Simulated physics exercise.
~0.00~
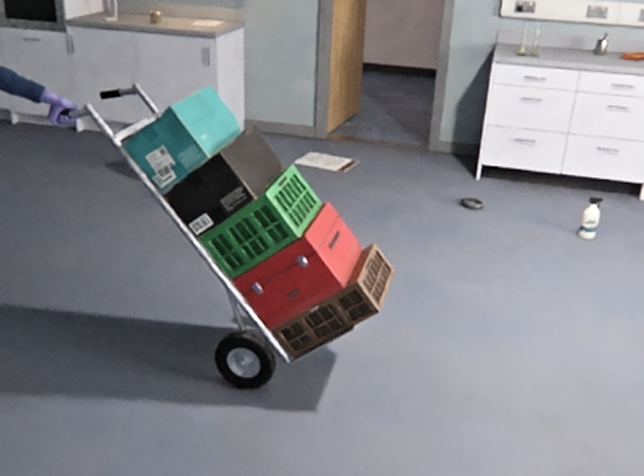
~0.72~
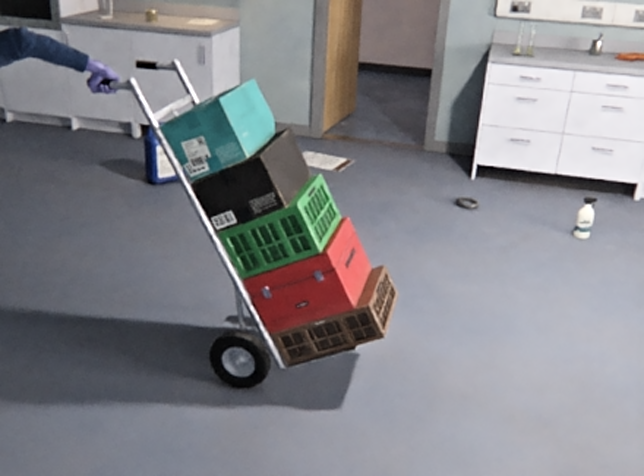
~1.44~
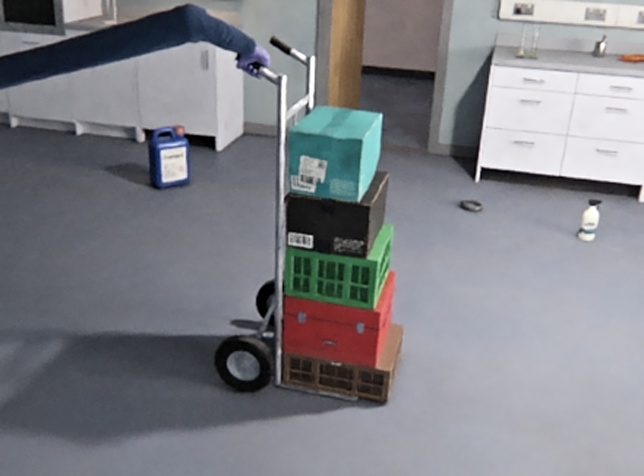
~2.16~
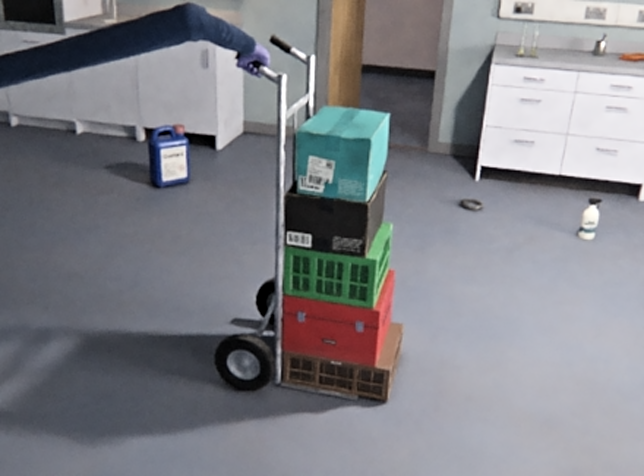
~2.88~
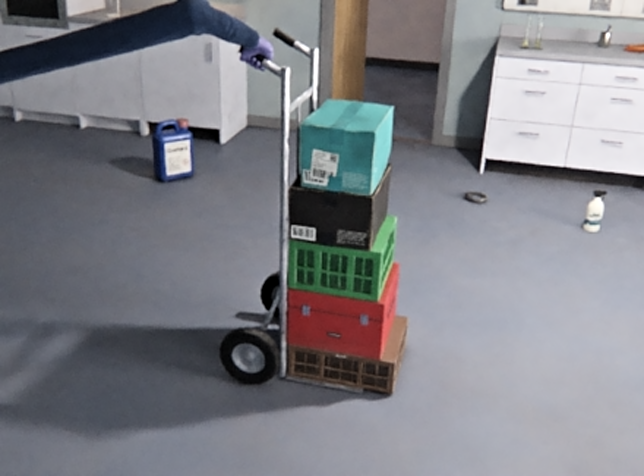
To begin with, a gloved hand at the left grips a hand truck tilted back on a grey floor, its stack leaning with it. From bottom to top, it carries a brown crate, a red toolbox, a green crate, a black parcel and a turquoise parcel. The arm pushes the handles up and to the right, swinging the truck toward upright and revealing a blue jug behind it. The truck comes to stand upright, and the turquoise parcel shifts slightly to the right. Finally, the hand holds the truck still, with all five items still stacked.
